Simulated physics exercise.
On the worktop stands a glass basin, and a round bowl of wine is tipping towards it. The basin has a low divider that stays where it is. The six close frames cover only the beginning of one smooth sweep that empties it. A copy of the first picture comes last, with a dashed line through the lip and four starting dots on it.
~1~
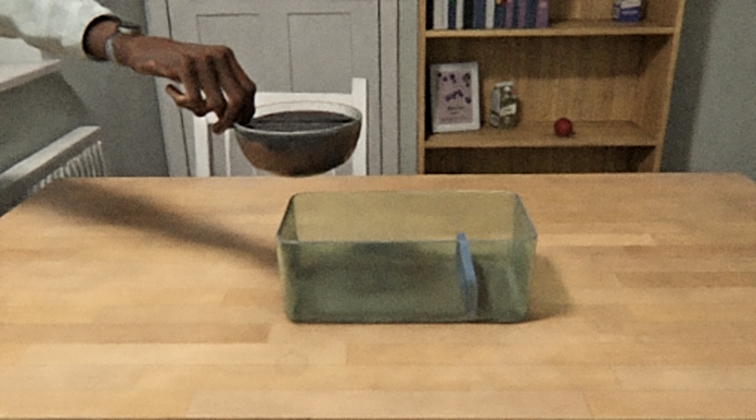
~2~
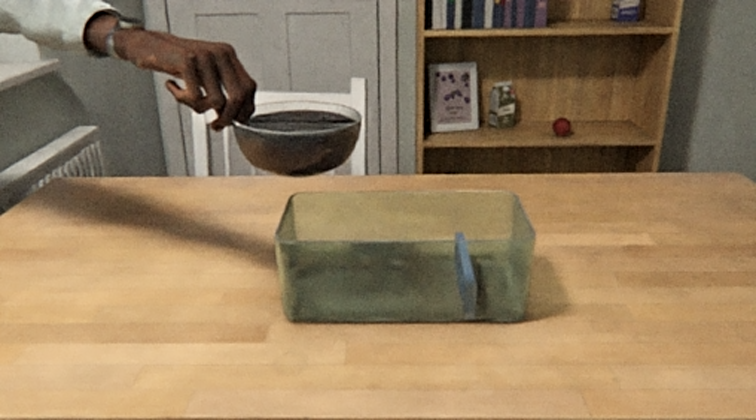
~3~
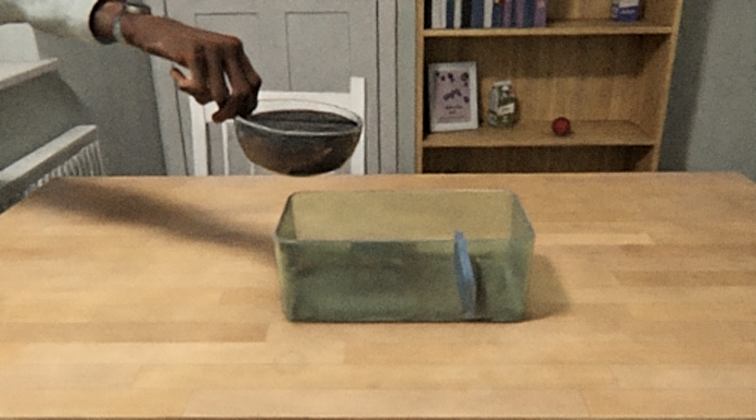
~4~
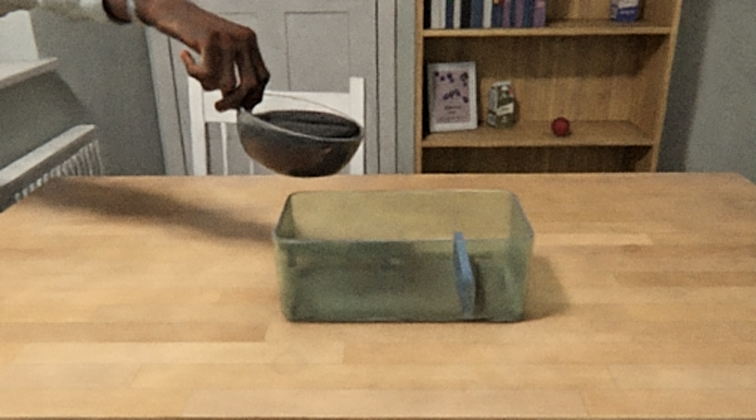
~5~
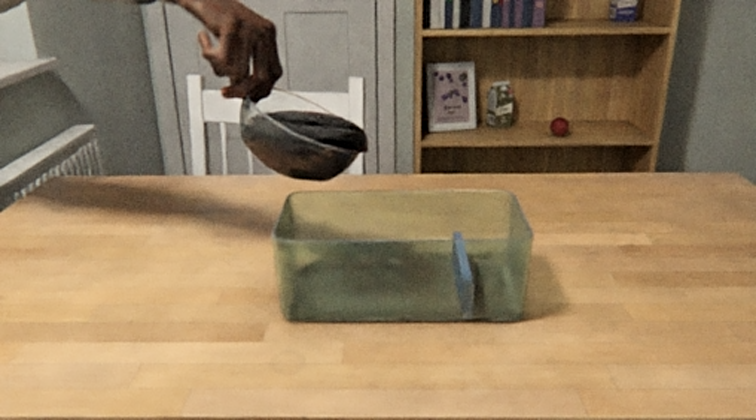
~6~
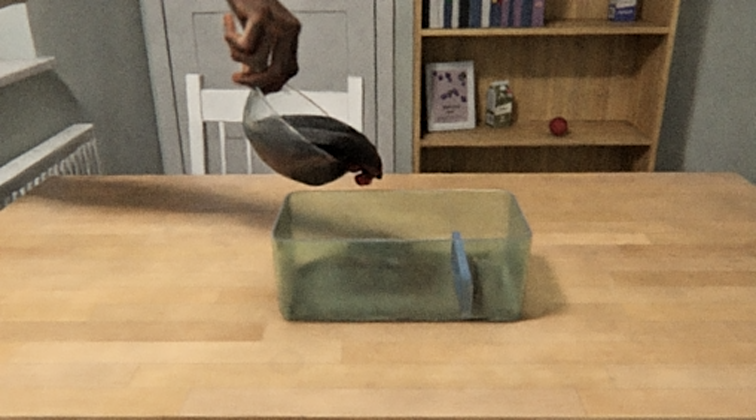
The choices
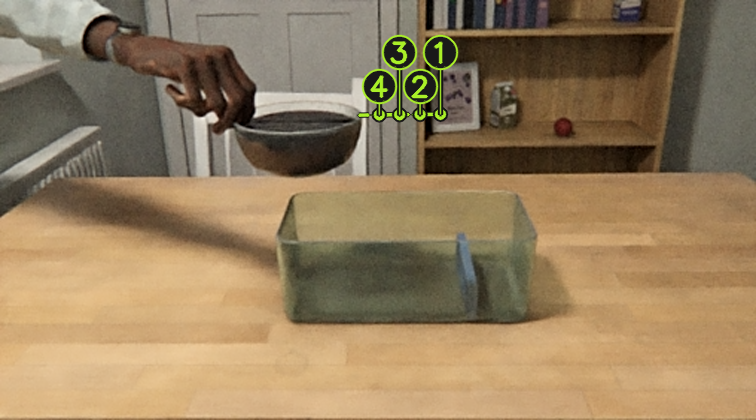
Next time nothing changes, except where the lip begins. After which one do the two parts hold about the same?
Place 1 does it best.
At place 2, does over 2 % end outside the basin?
Yes, it does.
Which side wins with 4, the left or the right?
The left side.
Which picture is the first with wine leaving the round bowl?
In picture 5.
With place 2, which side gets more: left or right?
The left one.
In lime, 1 at (440, 114); 2 at (420, 114); 3 at (399, 114); 4 at (379, 114).
Choosing 1, about 50 % ends left of the wall and 43 % right of it; 7 % is lost outside.
Choosing 2, about 71 % ends left of the wall and 24 % right of it; 6 % is lost outside.
Choosing 3, about 92 % ends left of the wall and 6 % right of it.
Choosing 4, about 90 % ends left of the wall and 7 % right of it; 3 % is lost outside.
